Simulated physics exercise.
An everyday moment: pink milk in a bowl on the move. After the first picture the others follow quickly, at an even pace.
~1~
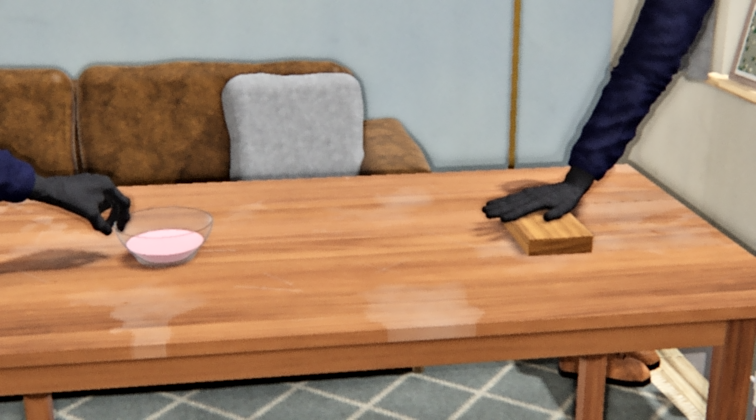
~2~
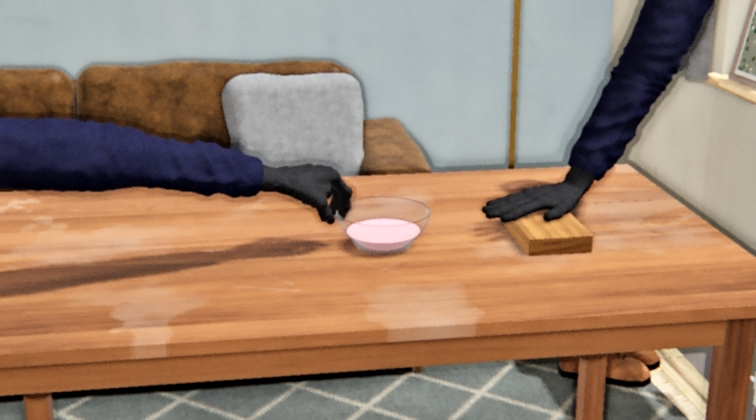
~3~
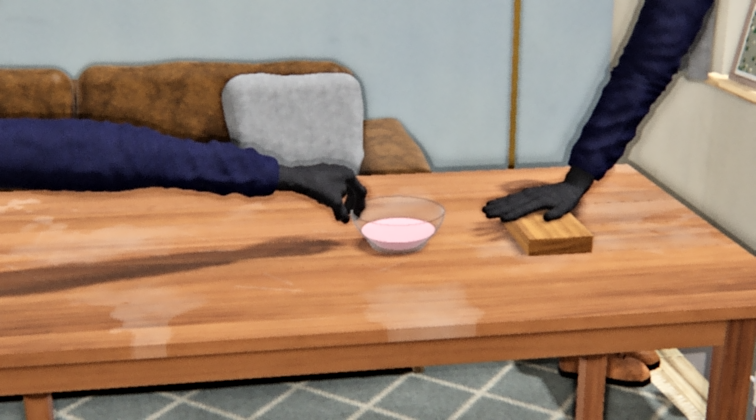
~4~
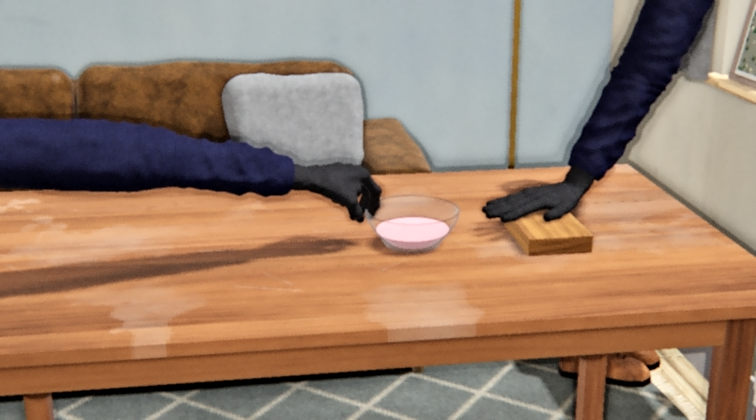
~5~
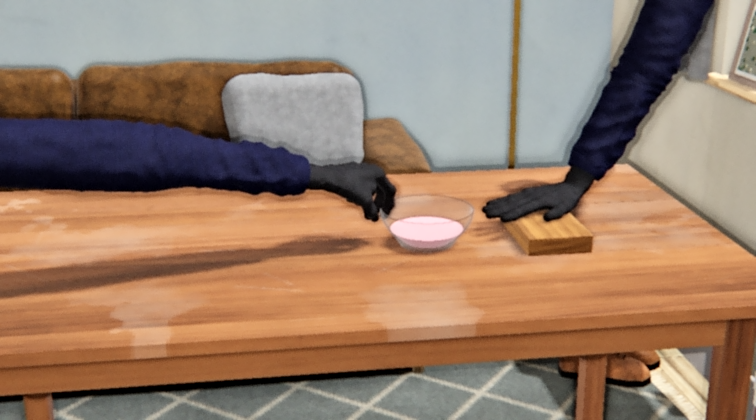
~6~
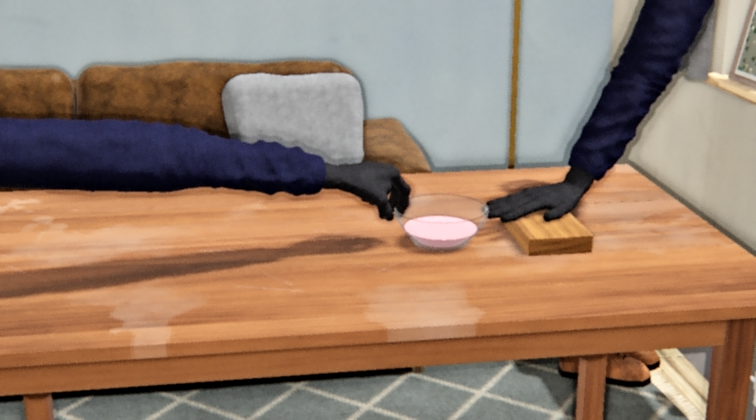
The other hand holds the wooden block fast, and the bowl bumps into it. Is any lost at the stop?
As it turns out, it stays dry outside.
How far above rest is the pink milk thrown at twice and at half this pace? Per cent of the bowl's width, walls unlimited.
First 35 %, second 10 %.
Shortly, the bowl meets the wooden block.
Then, the pink milk surges up the wall; the wave climbs under half way to the rim.
At the finish, the bowl stands at the wooden block; none is lost.
